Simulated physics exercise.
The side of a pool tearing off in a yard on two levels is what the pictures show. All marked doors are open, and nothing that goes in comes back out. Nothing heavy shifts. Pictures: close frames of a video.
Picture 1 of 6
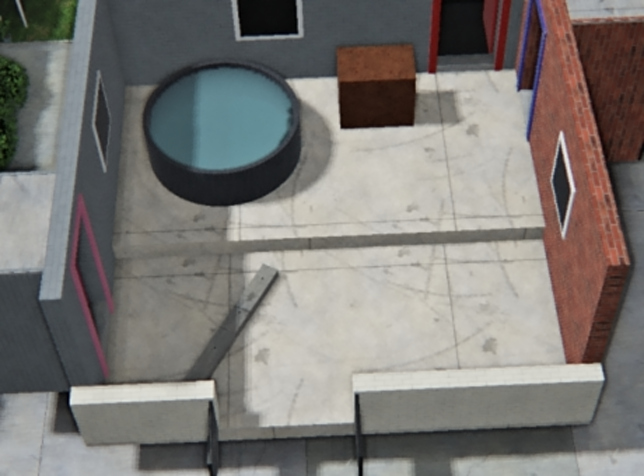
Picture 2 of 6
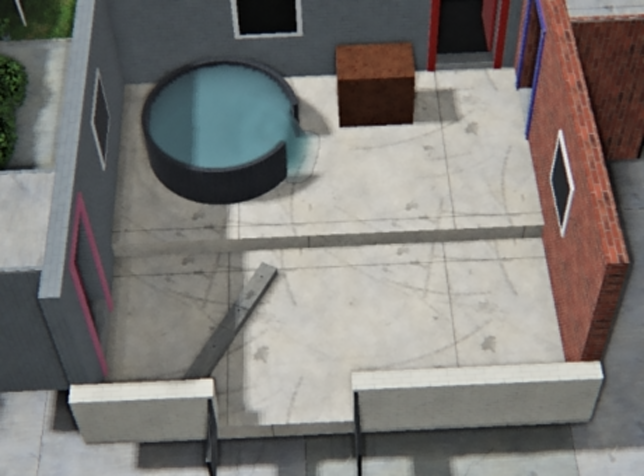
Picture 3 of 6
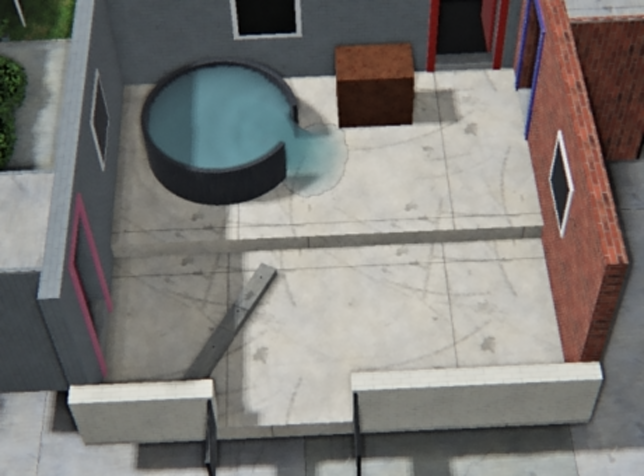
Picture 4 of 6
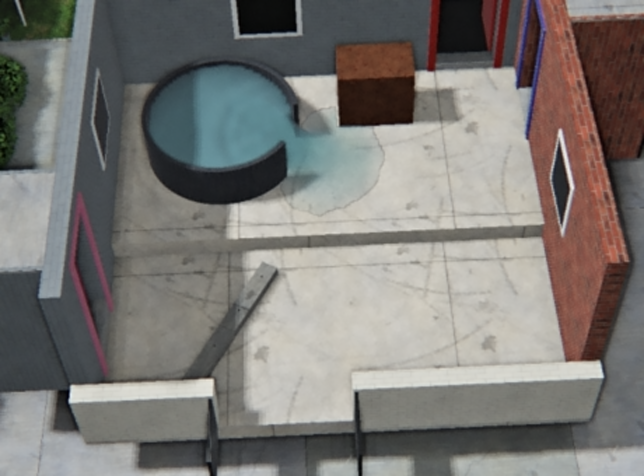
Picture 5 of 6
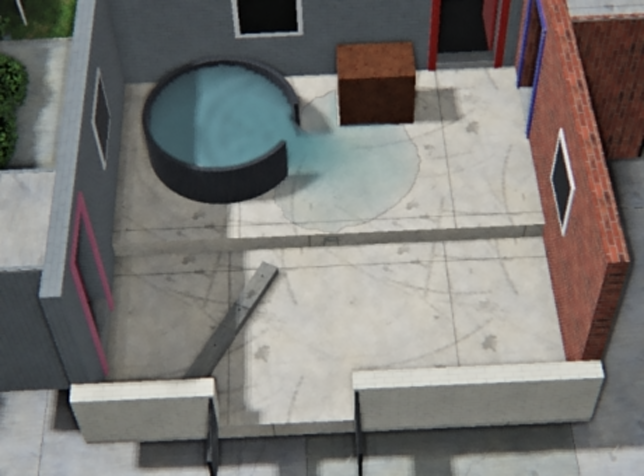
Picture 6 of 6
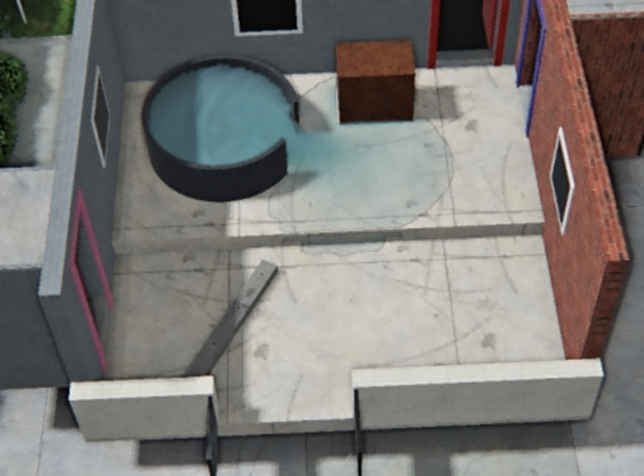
Round dark pool splitting open on its right side, water pouring out and spreading across the pale yard and over a low step.
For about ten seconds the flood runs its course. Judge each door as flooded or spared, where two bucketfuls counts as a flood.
The pink door is spared, the blue door is flooded, the red door is spared.
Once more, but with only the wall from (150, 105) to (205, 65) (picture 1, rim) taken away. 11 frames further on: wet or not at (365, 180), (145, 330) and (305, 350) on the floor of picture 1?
Untouched, soaked, untouched.
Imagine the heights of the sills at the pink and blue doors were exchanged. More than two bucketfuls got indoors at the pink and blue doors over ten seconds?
Pink: Remains below the threshold; blue: Remains below the threshold.
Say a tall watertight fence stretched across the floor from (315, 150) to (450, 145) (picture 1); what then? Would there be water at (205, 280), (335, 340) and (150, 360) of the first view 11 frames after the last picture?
Taking the points in order - unwetted, wetted, unwetted.
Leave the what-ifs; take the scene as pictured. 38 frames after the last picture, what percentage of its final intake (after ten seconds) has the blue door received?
I get 90 per cent.
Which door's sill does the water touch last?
That is the pink one.
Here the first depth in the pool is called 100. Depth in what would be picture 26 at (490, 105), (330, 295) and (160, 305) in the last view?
Some 6, 2 and 0 in a hundred.
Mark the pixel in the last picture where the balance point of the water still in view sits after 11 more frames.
(305, 162).
A moment on, water covers 35 % of the floor; the pink door not reached, the blue door wet at the sill, nothing in, the red door not reached.
Next, water covers 45 % of the floor; the pink door not reached, the blue door over two buckets in, the red door not reached.
Then, water covers 50 % of the floor; the pink door not reached, the blue door far over two buckets in, the red door wet at the sill, nothing in.
Later, water covers 70 % of the floor; the pink door not reached, the blue door far over two buckets in, the red door wet at the sill, nothing in.
In the end, water covers 80 % of the floor; the pink door wet at the sill, nothing in, the blue door far over two buckets in, the red door wet at the sill, nothing in.
